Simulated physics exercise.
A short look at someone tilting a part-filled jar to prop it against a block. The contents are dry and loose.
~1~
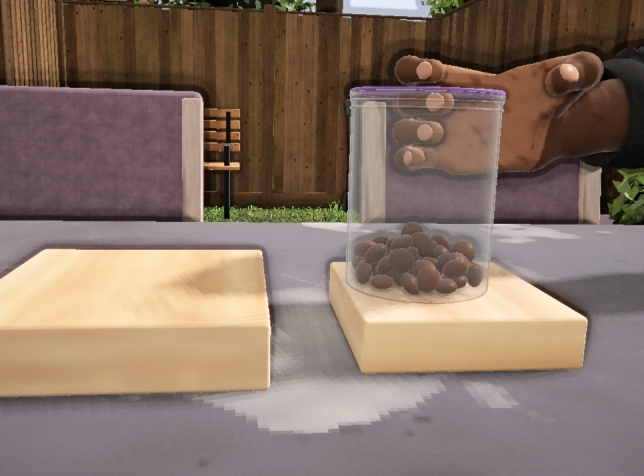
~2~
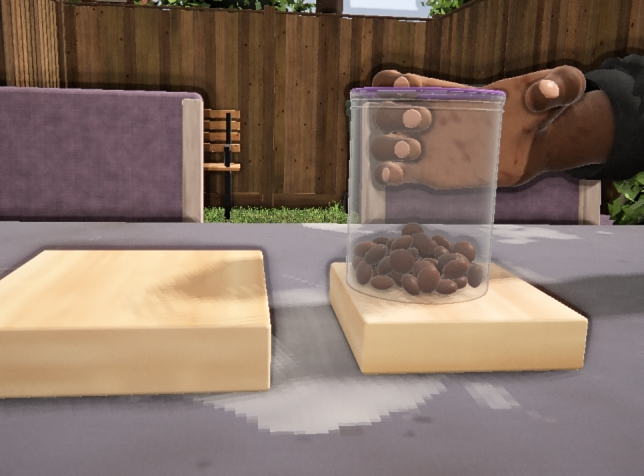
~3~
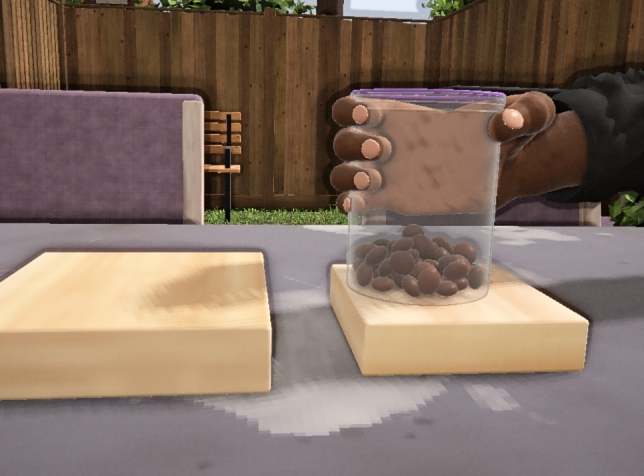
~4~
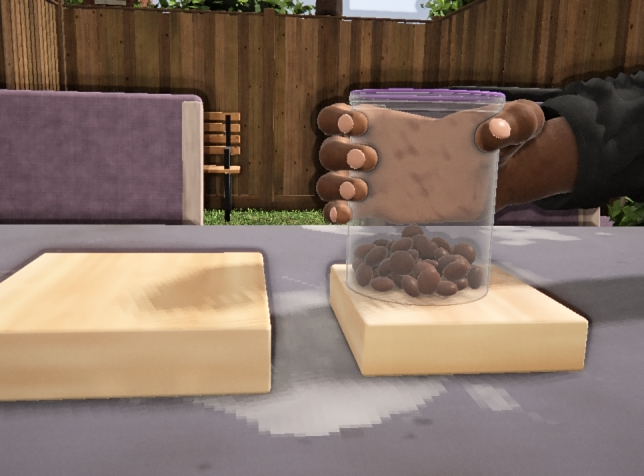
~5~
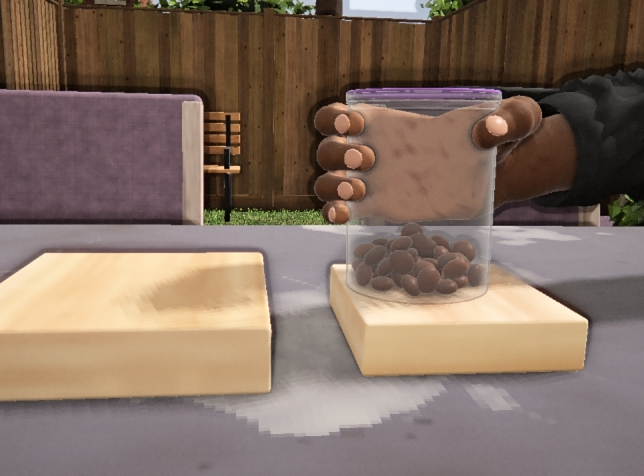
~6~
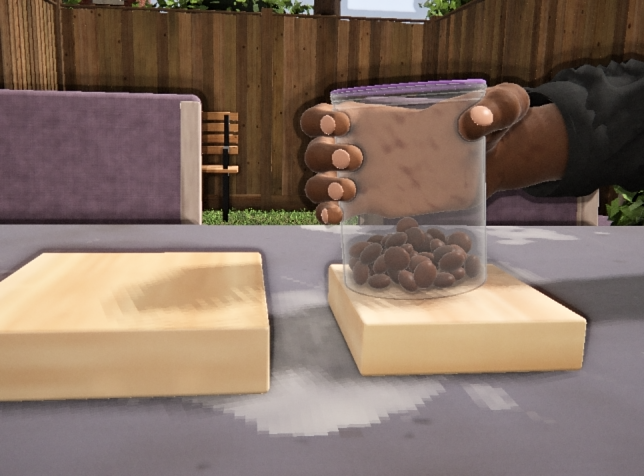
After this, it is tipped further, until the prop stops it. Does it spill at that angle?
The filling does not come out.
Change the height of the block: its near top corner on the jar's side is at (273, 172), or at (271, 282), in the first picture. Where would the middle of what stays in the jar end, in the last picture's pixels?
Around (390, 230) in the first try, (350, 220) in the second.
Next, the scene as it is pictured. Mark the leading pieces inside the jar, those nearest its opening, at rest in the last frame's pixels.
Roughly at (241, 262).
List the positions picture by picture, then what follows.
In the first frame, jar at (421, 190), a quarter full of flat chocolate drops; block at (135, 307), its top about level with the jar's foot.
In the second frame, jar at (421, 190), upright; rim at (355, 92); top of the contents at (397, 245).
In the third frame, jar at (421, 192), upright; rim at (355, 93); block at (136, 310).
In the fourth frame, jar at (421, 192), upright; rim at (355, 94); top of the contents at (397, 247).
In the fifth frame, jar at (419, 191), upright; rim at (351, 93); block at (136, 311).
In the sixth frame, jar at (411, 185), leaning 5°; rim at (335, 93); block at (134, 311), its top about level with the jar's foot.
Then, 0.44 s after the last picture, the jar leans 26°; everything is still inside.
Then, 1.00 s after the last picture, the jar leans 52°; everything is still inside.
Then, 1.60 s after the last picture, the jar leans 80°; everything is still inside.
At rest, the jar rests on the block at 84°; everything is still inside.
